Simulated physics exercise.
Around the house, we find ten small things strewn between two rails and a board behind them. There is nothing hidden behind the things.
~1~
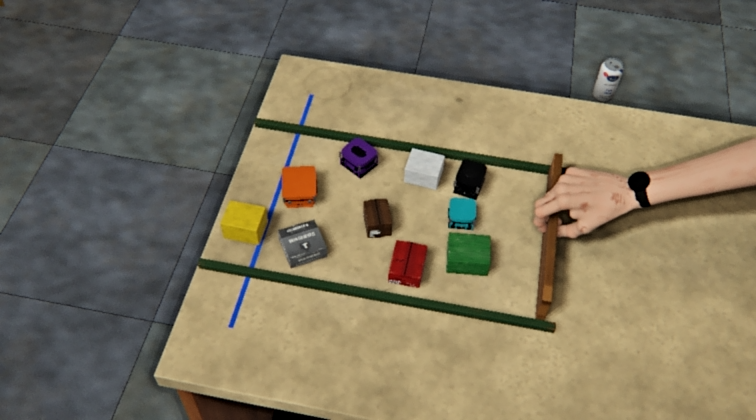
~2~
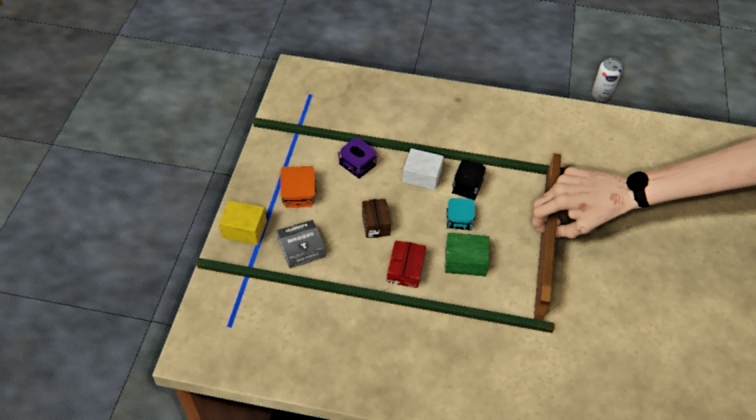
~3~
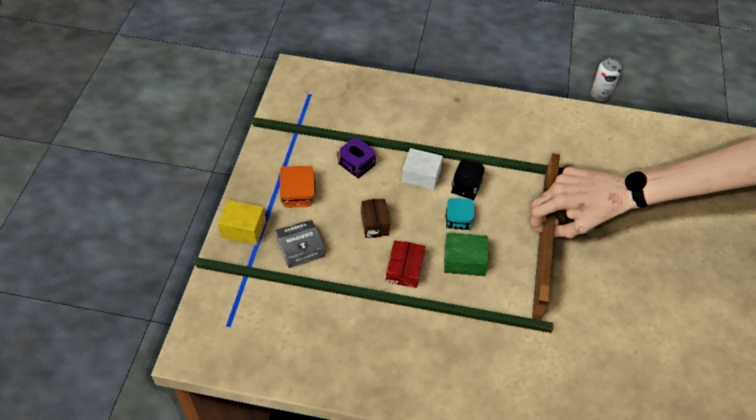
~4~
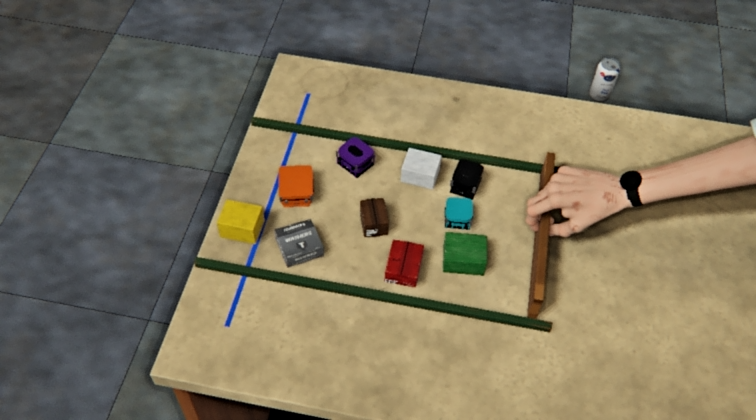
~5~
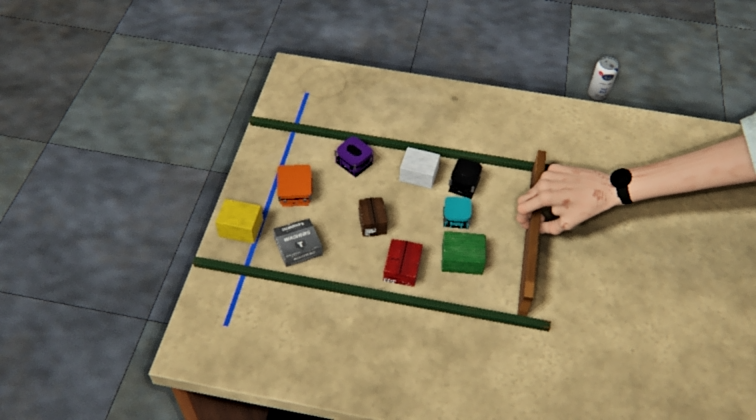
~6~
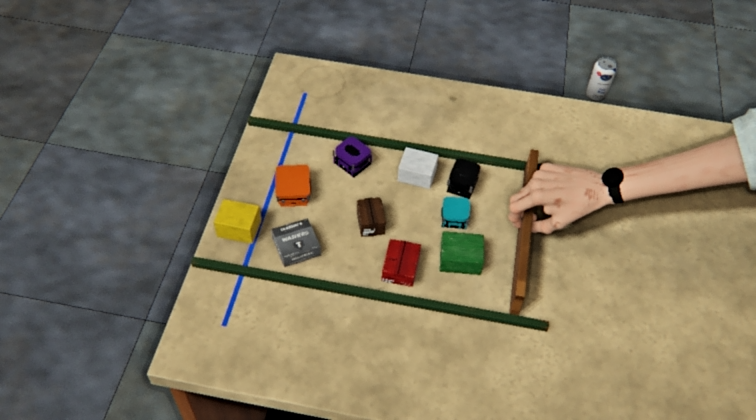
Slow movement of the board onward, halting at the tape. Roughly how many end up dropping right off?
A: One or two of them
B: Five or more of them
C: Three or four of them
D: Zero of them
Option C: Three or four of them.
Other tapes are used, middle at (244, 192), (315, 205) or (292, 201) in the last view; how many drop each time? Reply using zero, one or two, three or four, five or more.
Taking the places one by one, it comes to five or over; none; just one or two.
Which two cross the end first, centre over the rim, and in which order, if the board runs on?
Yellow block, then purple case.
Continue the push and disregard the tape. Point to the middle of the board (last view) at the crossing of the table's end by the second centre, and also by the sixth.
First about (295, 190), next about (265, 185).
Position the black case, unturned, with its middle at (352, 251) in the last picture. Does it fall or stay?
From that start, the object then does not stay.
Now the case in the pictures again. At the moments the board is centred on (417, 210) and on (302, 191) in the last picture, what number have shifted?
I get 7 at the one place and 10 at the other.
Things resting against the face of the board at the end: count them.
4 of them.
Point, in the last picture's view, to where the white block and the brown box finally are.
First: About (244, 137); second: About (225, 183).
Early on, none off yet; yellow block at rest near (238, 221); orange case at rest near (293, 186); grey box at rest near (296, 242).
A while later, none off yet; yellow block travelled about its own width near (199, 212); orange case travelled about its own width near (252, 169); grey box travelled well along near (235, 227).
Finally, the number that fall off is three or four; lost, purple case, grey box, orange case and yellow block.
